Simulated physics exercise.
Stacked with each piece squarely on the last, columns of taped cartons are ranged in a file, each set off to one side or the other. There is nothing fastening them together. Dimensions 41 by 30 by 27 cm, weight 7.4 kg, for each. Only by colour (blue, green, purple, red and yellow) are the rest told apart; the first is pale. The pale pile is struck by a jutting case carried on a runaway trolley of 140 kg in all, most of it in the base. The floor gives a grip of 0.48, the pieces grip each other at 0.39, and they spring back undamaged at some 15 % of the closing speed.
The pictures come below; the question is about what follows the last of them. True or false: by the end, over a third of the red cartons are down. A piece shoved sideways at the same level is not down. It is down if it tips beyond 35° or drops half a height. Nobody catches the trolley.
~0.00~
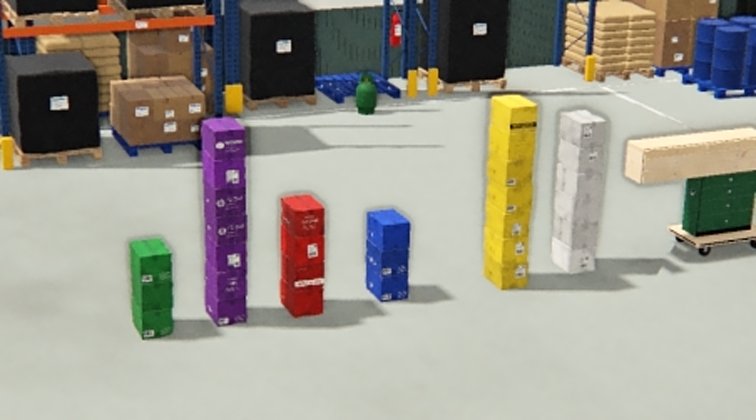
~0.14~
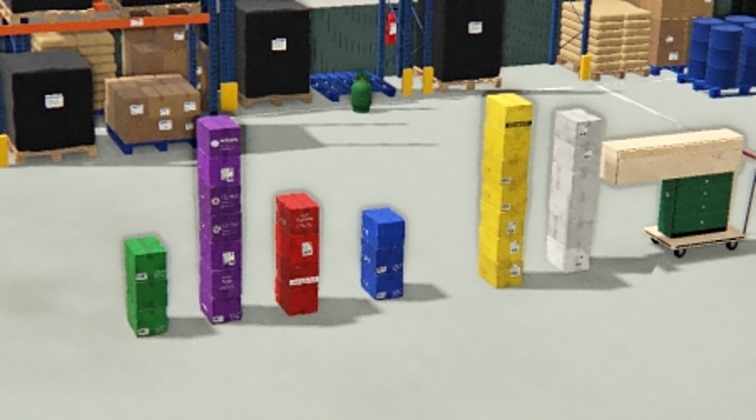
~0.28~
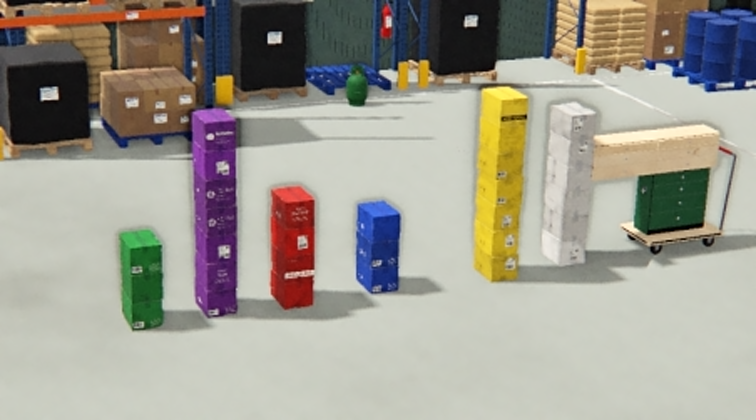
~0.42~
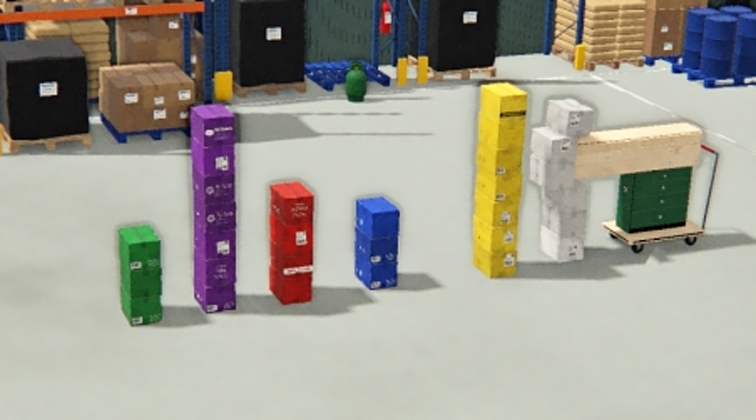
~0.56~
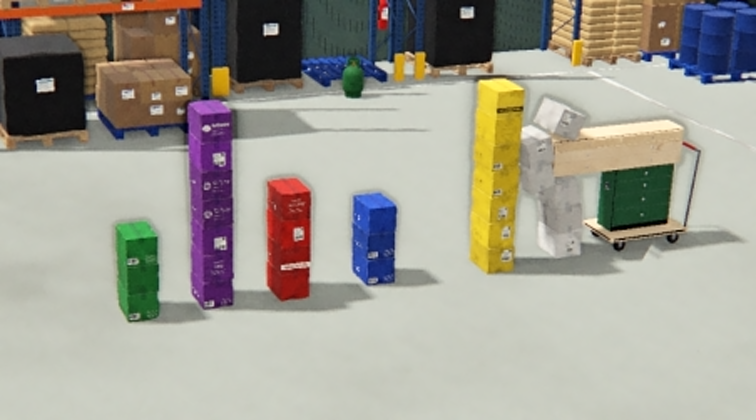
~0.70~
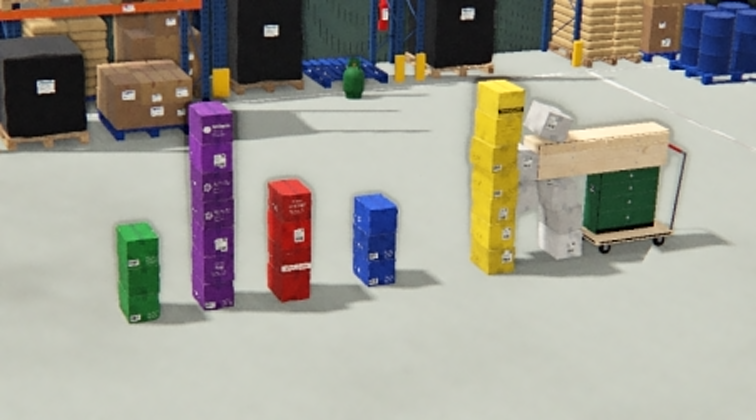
False.
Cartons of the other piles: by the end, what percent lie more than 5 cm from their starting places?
Answer: 45 %.
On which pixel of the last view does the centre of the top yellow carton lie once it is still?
Its centre finishes around pixel (454, 238) in the last picture.
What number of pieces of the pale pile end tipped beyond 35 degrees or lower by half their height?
2.
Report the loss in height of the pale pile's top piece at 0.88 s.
Roughly 10 cm.
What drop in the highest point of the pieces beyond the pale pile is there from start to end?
Some 0 cm lower.
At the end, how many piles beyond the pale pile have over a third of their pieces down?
It adds up to 2.
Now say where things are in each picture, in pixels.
In the first frame (we follow the side turned to the camera), load (649, 159) 51 cm short; top red carton (310, 223); top yellow carton (524, 120); no other piece has moved.
The second frame shows load (624, 161) 27 cm short; top red carton (305, 221).
The third frame shows load (599, 157) 25 mm short; top red carton (300, 215).
The fourth frame shows load (580, 155) 19 cm in, top of the pale pile leaning 4°; top red carton (299, 211); no other piece has moved.
The fifth frame shows load (560, 152) 38 cm in, top of the pale pile leaning 24°; top red carton (296, 207); no other piece has moved.
The sixth frame shows load (545, 155) 57 cm in, top of the pale pile leaning 21°; top red carton (297, 208); top yellow carton (512, 105); one has shifted.
Around 0.88 s, 2 of the pale pile down; none of the 4 red cartons down (0 of 24 in all colours); top red carton unmoved; top yellow carton tipped 3°.
Around 1.24 s, 2 of the pale pile down; none of the 4 red cartons down (0 of 24 in all colours); top red carton unmoved; top yellow carton displaced 44 cm.
Around 1.62 s, 2 of the pale pile down; none of the 4 red cartons down (7 of 24 in all colours); top red carton unmoved; top yellow carton tipped 21°, 29 cm lower.
Around 2.08 s, 2 of the pale pile down; none of the 4 red cartons down (9 of 24 in all colours); top red carton unmoved; top yellow carton on its side.
Finally (3.5 s), 2 of the pale pile down; none of the 4 red cartons down (9 of 24 in all colours); top red carton displaced 49 mm; top yellow carton on its side. That is 0 per cent. Seen by the last camera, middles, top red carton near (285, 201), top yellow carton near (454, 238).
